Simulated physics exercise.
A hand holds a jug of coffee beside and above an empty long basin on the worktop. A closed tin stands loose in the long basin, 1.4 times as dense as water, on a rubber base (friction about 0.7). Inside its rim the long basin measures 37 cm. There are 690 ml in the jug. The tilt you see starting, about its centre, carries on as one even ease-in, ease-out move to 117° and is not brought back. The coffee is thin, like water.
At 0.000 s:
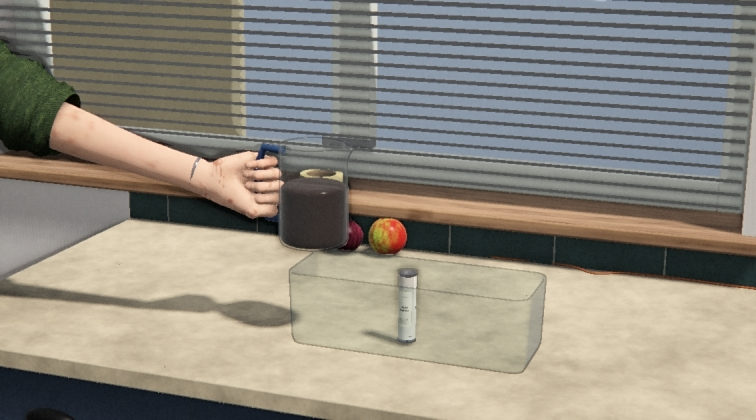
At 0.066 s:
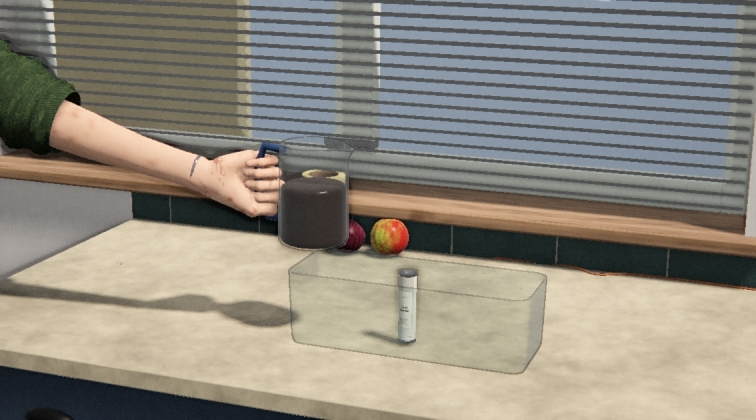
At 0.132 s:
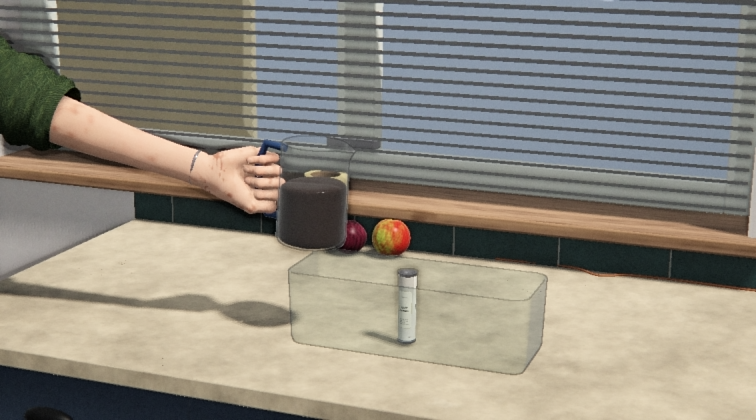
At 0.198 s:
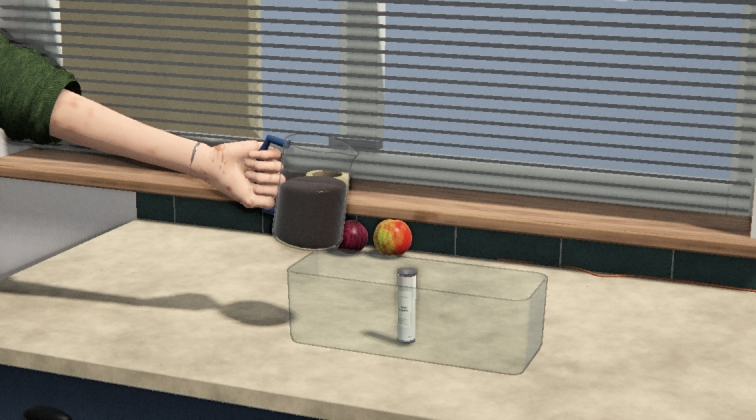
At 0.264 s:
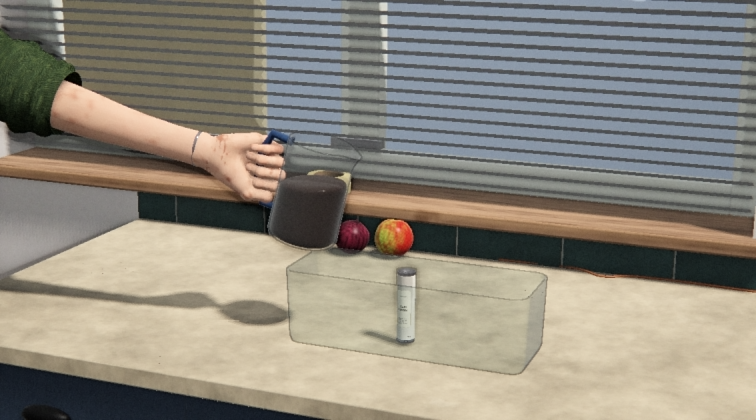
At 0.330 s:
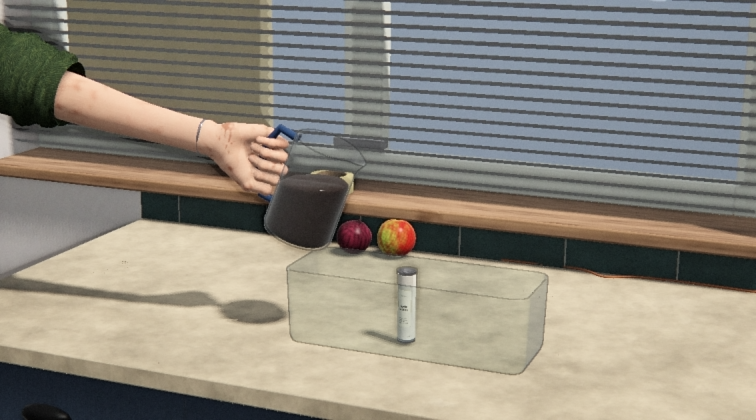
On a kitchen worktop, a hand tilting a jug of dark coffee rightward beside a clear basin holding a small upright tin.
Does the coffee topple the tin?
The tin goes over.
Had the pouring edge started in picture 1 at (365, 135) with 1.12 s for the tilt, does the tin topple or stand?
Then it topples.
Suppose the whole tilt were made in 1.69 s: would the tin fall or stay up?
The tin falls.
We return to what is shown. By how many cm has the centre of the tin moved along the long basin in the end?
Some 9.0 cm.
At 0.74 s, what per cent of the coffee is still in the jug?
Near 92 in a hundred.
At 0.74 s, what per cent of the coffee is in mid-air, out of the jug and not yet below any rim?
About 7 per cent.
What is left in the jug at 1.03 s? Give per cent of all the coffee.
About 30 per cent.
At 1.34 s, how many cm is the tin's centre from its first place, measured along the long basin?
About 9 cm.
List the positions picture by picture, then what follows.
In the first frame, it leans 0°; its right rim is at (353, 149); the coffee meets the walls at (285, 182) and (345, 188); the long basin's rim runs from (303, 261) to (538, 289); the tin's top is at (408, 275).
In the second frame, it leans 1°; its right rim is at (353, 149); the coffee meets the walls at (285, 182) and (345, 187).
In the third frame, it leans 4°; its right rim is at (355, 151); the coffee meets the walls at (286, 182) and (345, 187).
In the fourth frame, it leans 8°; its right rim is at (358, 154); the coffee meets the walls at (285, 181) and (345, 186).
In the fifth frame, it leans 14°; its right rim is at (361, 158); the coffee meets the walls at (285, 179) and (346, 186).
In the sixth frame, it leans 21°; its right rim is at (366, 164); the coffee meets the walls at (283, 183) and (348, 185).
After 0.74 s the tilt is 81° and 92 per cent is still to pour; the tin stands where it began.
After 1.03 s the tilt is 113° and 30 per cent is still to pour; the tin leans 30°.
After 1.34 s the tilt is 117° and 1 per cent is still to pour; the tin lies on its side.
After 1.68 s the tilt is 117° and 0 per cent is still to pour; the tin lies on its side.
In the end the tin lies on its side.
